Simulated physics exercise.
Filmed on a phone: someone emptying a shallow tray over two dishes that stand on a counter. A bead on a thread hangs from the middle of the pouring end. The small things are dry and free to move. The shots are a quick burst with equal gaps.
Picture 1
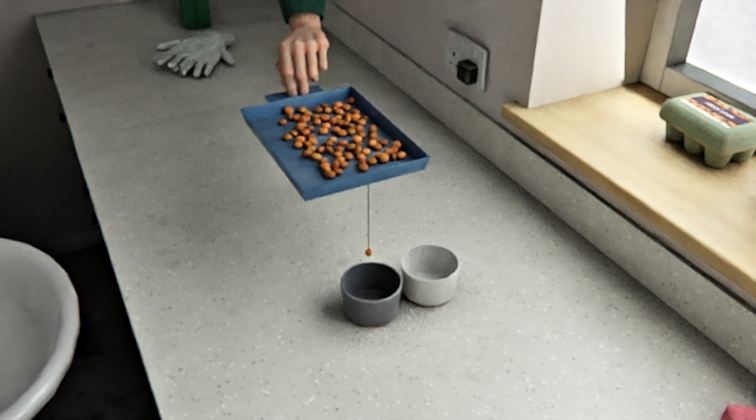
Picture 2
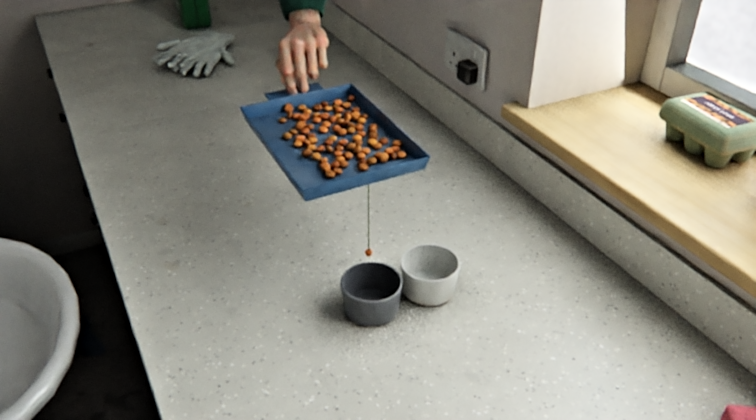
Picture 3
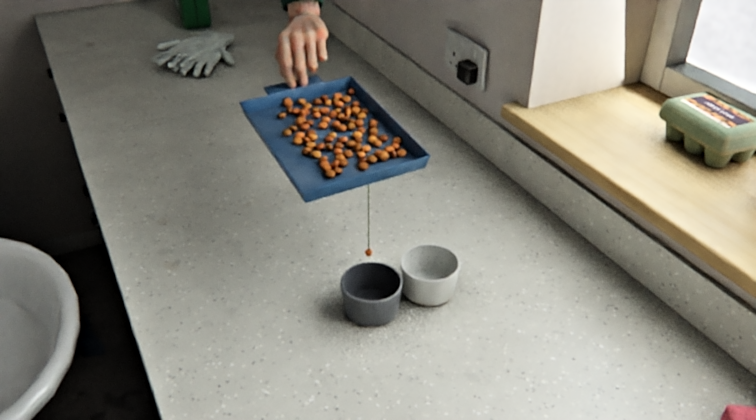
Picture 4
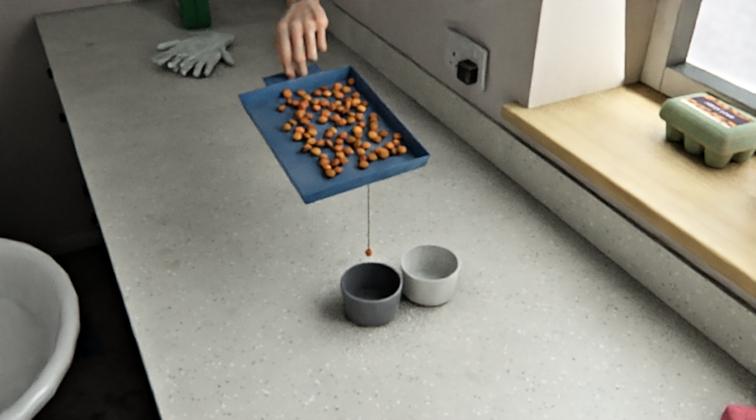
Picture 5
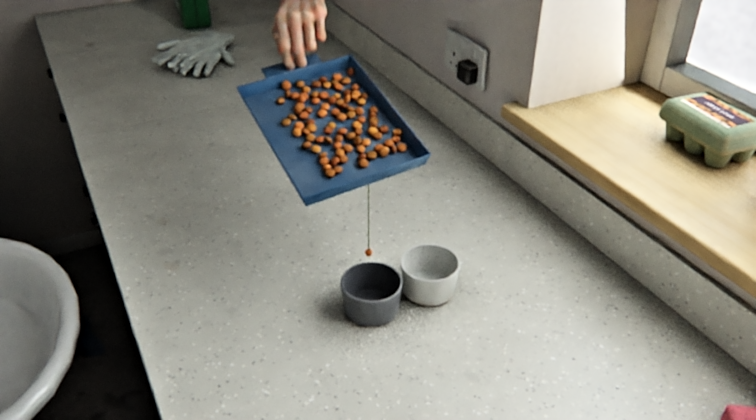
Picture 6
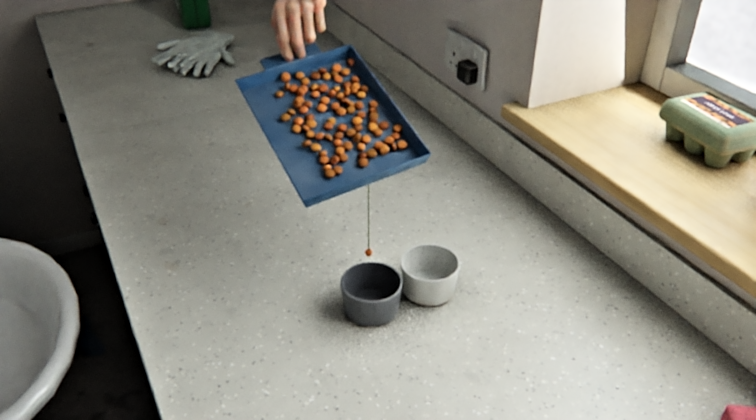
On a speckled counter, a hand gradually tilts a blue tray of kibble above two dishes.
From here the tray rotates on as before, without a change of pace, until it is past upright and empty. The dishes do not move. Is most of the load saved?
They take under half between them.
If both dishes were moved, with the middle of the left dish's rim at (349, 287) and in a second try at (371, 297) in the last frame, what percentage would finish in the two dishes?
First some 50, then 20 per cent.
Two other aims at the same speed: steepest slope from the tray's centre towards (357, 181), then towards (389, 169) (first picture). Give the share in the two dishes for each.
The first gives 60 %, the second 80 %.
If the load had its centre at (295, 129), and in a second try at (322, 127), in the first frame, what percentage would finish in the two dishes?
In turn 10 and 20 in a hundred.
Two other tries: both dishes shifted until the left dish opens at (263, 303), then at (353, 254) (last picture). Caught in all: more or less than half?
One: Over half. Two: Less than half.
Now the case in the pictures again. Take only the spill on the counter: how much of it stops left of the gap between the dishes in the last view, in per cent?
Roughly 100 in a hundred.
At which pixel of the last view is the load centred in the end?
Near (319, 324).
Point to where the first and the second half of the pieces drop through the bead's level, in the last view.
Early half (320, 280), late half (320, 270).
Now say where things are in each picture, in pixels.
In the first frame, corners of the pouring end at (305, 187) and (425, 156), level; middle of the load at (342, 133), bits of cat kibble; left dish at (385, 311); right dish at (445, 290); bead on its thread at (369, 252).
In the second frame, corners of the pouring end at (305, 188) and (425, 156), level; middle of the load at (342, 132).
In the third frame, corners of the pouring end at (305, 190) and (426, 155), tipped barely, lowest at the left corner; middle of the load at (342, 128).
In the fourth frame, corners of the pouring end at (305, 192) and (426, 154), tipped a little, lowest at the left corner; middle of the load at (341, 122).
In the fifth frame, corners of the pouring end at (305, 195) and (426, 153), tipped a little, lowest at the left corner; middle of the load at (341, 117).
In the sixth frame, corners of the pouring end at (305, 197) and (426, 152), tipped clearly, lowest at the left corner; middle of the load at (341, 112); left dish at (385, 311); right dish at (445, 290).
Soon after the last picture, tray tipped steeply; nearly all on the tray; a stray few in the air.
A little later, tray tipped right over; about two thirds on the tray; a stray few in the left dish; a small part outside both; about a quarter in the air.
Later still, tray tipped past a quarter turn; about a quarter in the left dish; most outside both.
At rest, tray tipped past a quarter turn; about a quarter in the left dish; none in the right dish; most outside both.
